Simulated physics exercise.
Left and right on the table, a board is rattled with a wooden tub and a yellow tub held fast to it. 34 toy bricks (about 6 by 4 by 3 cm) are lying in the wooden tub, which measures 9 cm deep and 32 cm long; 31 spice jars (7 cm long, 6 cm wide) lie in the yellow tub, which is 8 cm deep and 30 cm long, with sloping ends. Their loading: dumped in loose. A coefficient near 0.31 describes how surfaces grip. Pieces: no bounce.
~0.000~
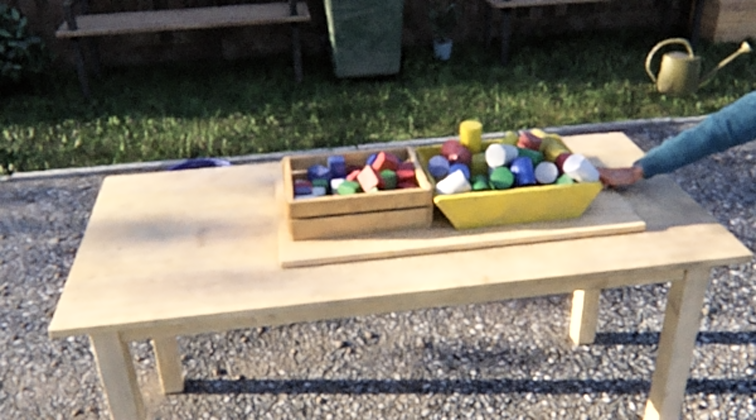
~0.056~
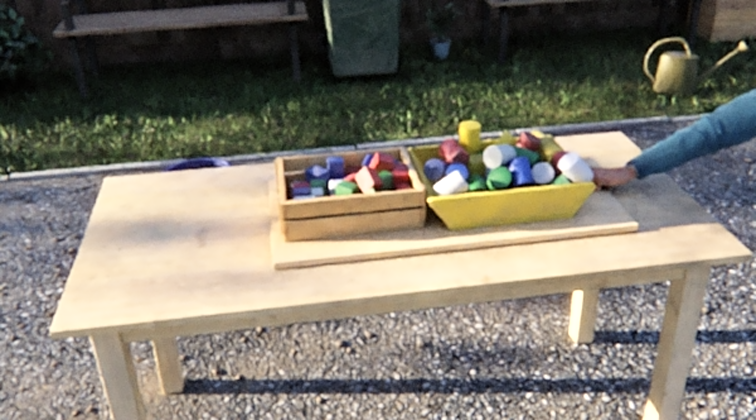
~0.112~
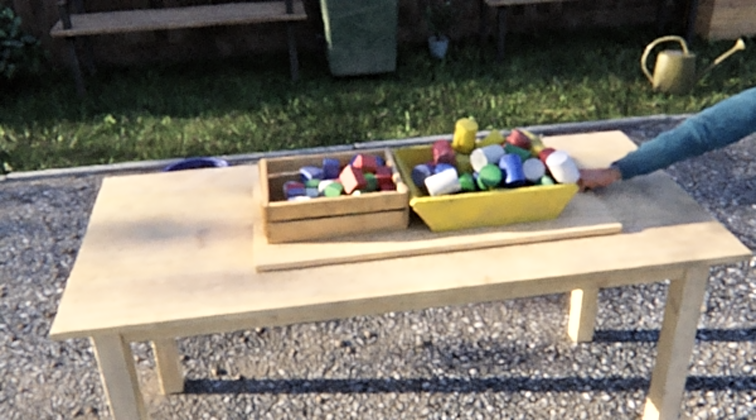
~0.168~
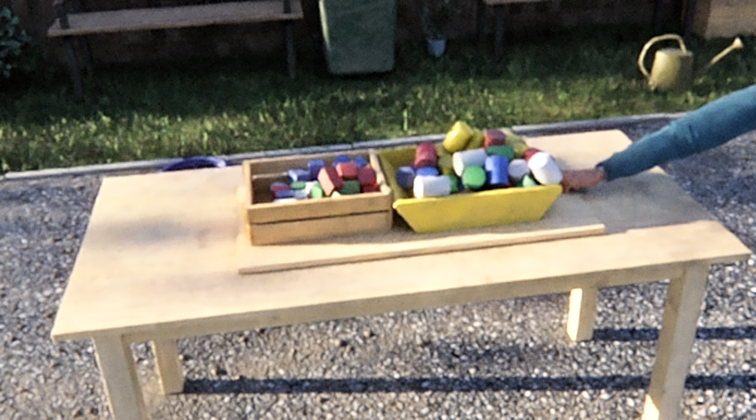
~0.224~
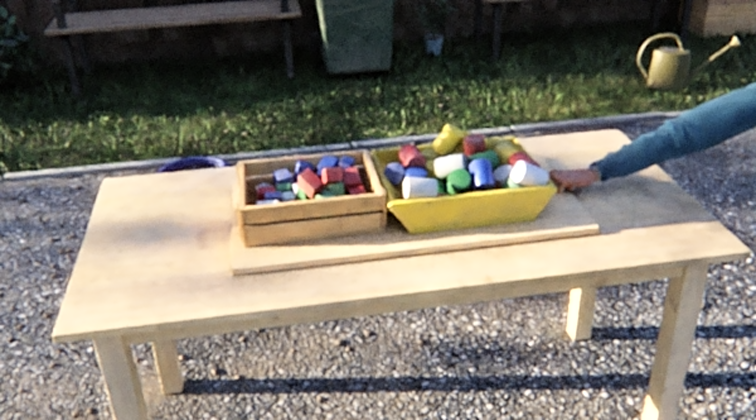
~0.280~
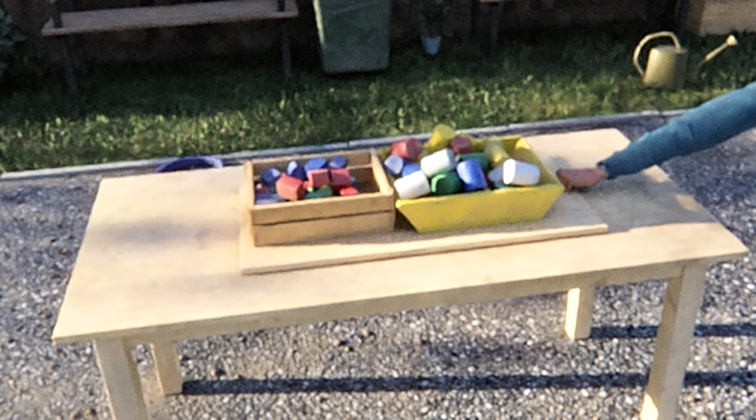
A board carrying a wooden tub and a yellow tub, both heaped with colourful pieces, slid left across the table as a hand gripped its right side, then shifted slightly back right.
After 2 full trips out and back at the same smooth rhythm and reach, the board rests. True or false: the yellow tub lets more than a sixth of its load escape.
False.
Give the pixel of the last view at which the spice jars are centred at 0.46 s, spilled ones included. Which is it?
In the last view they're centred near (484, 177).
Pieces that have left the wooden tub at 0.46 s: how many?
Roughly 0 for the wooden tub.
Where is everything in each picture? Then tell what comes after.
In the first frame (places track the rim corner closest to us here), yellow tub (439, 198); wooden tub (294, 201); 0 cm along; all still inside.
Yellow tub (432, 199); wooden tub (286, 202); 2 cm along, in the second frame.
Yellow tub (415, 200); wooden tub (268, 205); 6 cm along, in the third frame.
Yellow tub (398, 202); wooden tub (251, 207); 10 cm along, in the fourth frame.
Yellow tub (392, 203); wooden tub (245, 208); 12 cm along, in the fifth frame.
Yellow tub (401, 202); wooden tub (254, 208); 10 cm along; all still inside, in the sixth frame.
After 0.46 s, the wooden tub has all 34 and the yellow tub has all 31.
After 0.67 s, the wooden tub has all 34 and the yellow tub is down by 1 of 31.
After 0.98 s, the wooden tub has all 34 and the yellow tub is down by 1 of 31.
Outcome (at 1.38 s), the wooden tub has all 34 and the yellow tub is down by 1 of 31. Asked share, 1 of 31, 3 per cent.
